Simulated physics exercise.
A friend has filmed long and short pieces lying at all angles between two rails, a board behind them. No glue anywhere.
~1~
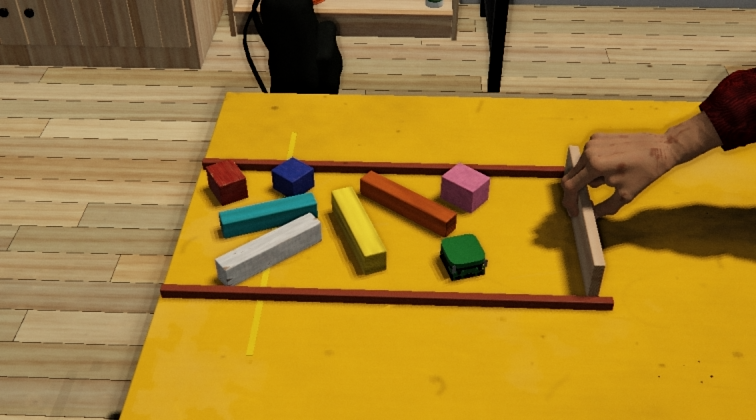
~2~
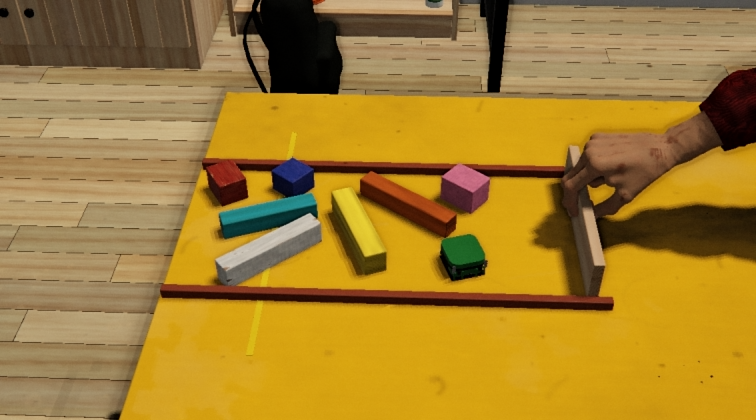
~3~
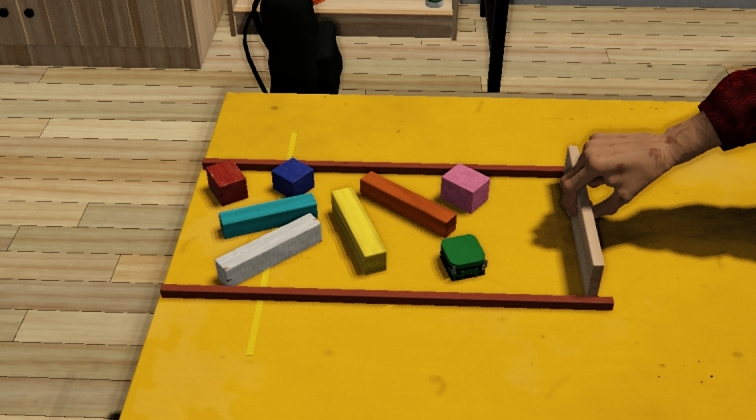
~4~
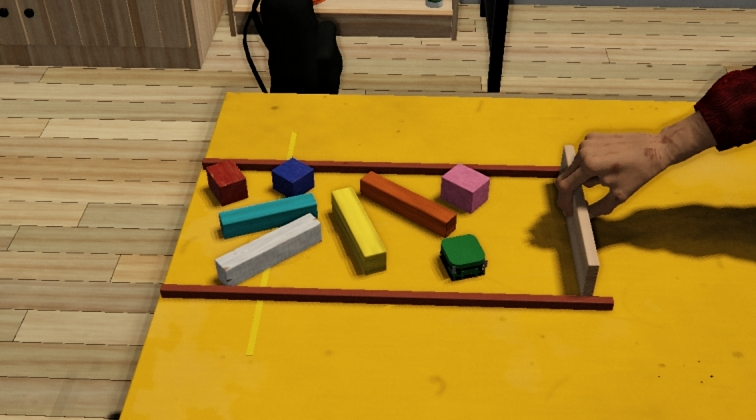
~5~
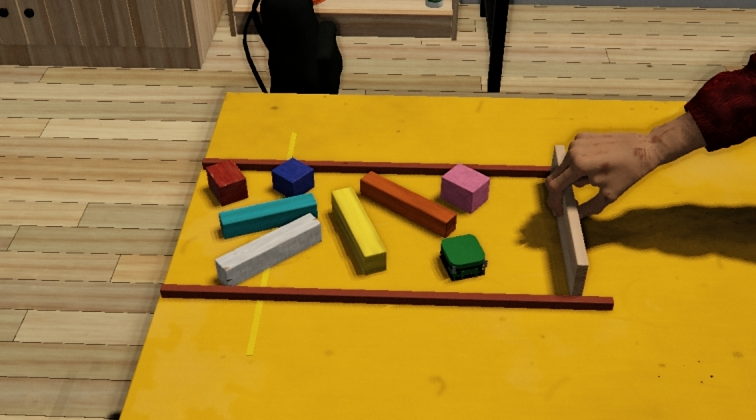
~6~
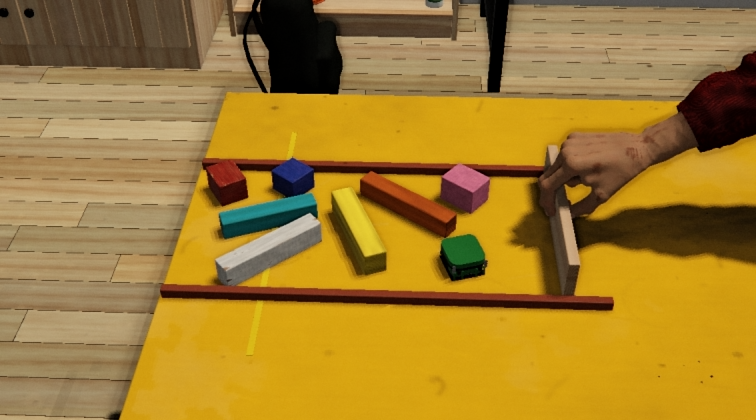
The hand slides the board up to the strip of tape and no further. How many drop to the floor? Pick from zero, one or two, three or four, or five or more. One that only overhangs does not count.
The number that fall off is one or two.
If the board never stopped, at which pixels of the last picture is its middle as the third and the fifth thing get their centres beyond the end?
Near (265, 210) and (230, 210).
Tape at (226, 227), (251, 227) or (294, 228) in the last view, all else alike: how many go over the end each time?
It would be 5, 4 and 0.
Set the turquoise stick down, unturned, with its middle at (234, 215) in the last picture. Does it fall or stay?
Then it comes down.
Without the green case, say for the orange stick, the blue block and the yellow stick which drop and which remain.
The orange stick is kept, the blue block is kept, the yellow stick survives.
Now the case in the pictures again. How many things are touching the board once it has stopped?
3 of them.
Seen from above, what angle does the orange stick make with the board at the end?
Near 25 degrees.
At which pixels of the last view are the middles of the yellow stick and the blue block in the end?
About (222, 235), and the other about (210, 181).
Soon after, none off yet; red block at rest near (227, 183); turquoise stick at rest near (269, 215); white bar at rest near (270, 250).
In the end, the number that fall off is one or two; gone, turquoise stick and red block.
